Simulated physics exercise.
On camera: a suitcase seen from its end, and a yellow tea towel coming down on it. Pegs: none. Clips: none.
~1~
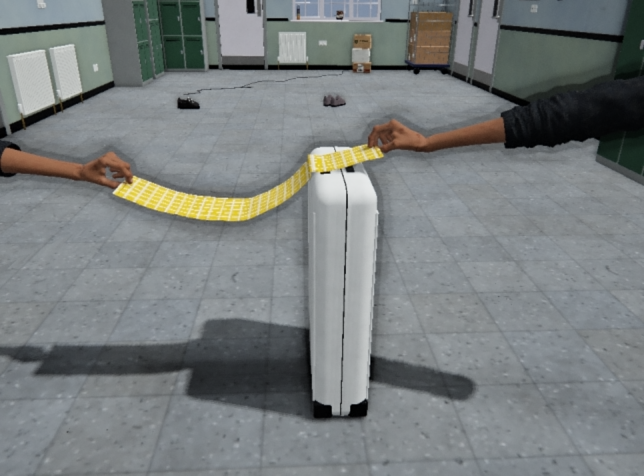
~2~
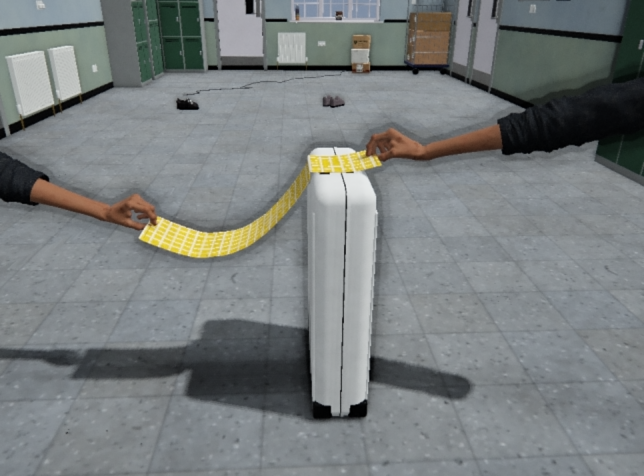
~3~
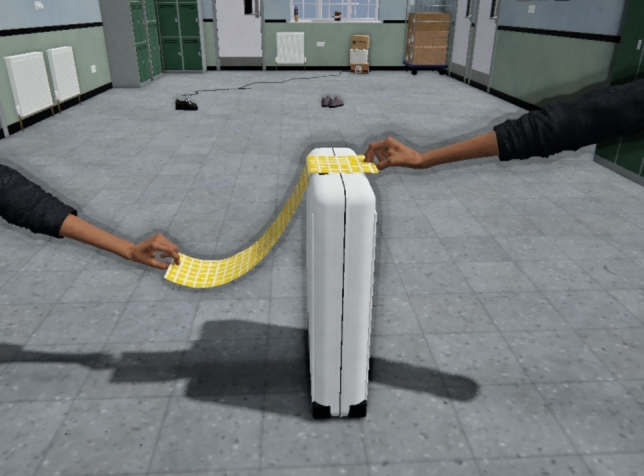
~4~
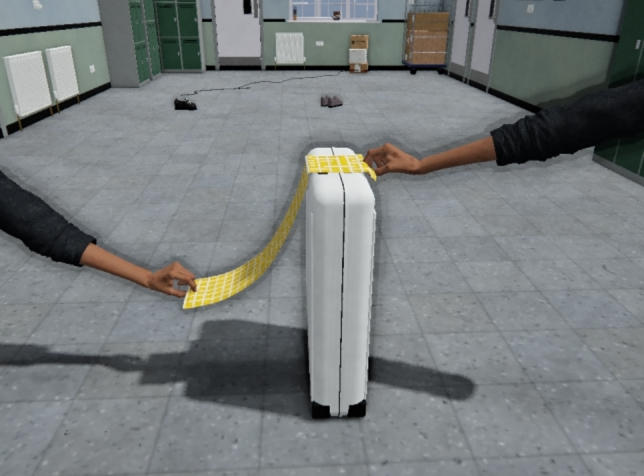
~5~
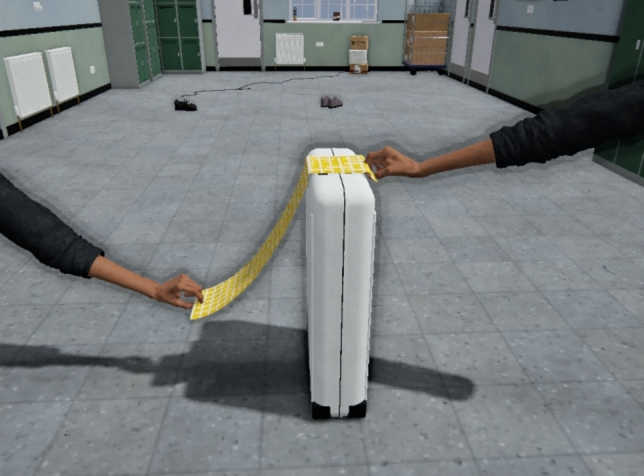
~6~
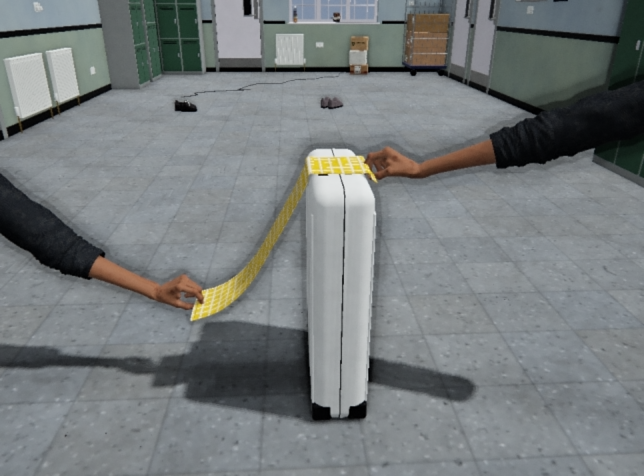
In a tiled room, two hands lower a yellow checked cloth over a white suitcase's left side.
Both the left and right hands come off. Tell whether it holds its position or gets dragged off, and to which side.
I expect it will slide away to the left.
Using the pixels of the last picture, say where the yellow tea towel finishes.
Resting spot: About (276, 376).
Then, 0.24 s on from there, tea towel sliding left.
Then, 0.44 s on from there, tea towel clear of the top and falling near (277, 336).
Then, 0.64 s on from there, tea towel in a heap on the floor near (277, 375).
In the end, tea towel in a heap on the floor near (276, 376). The yellow tea towel drops leftwards.
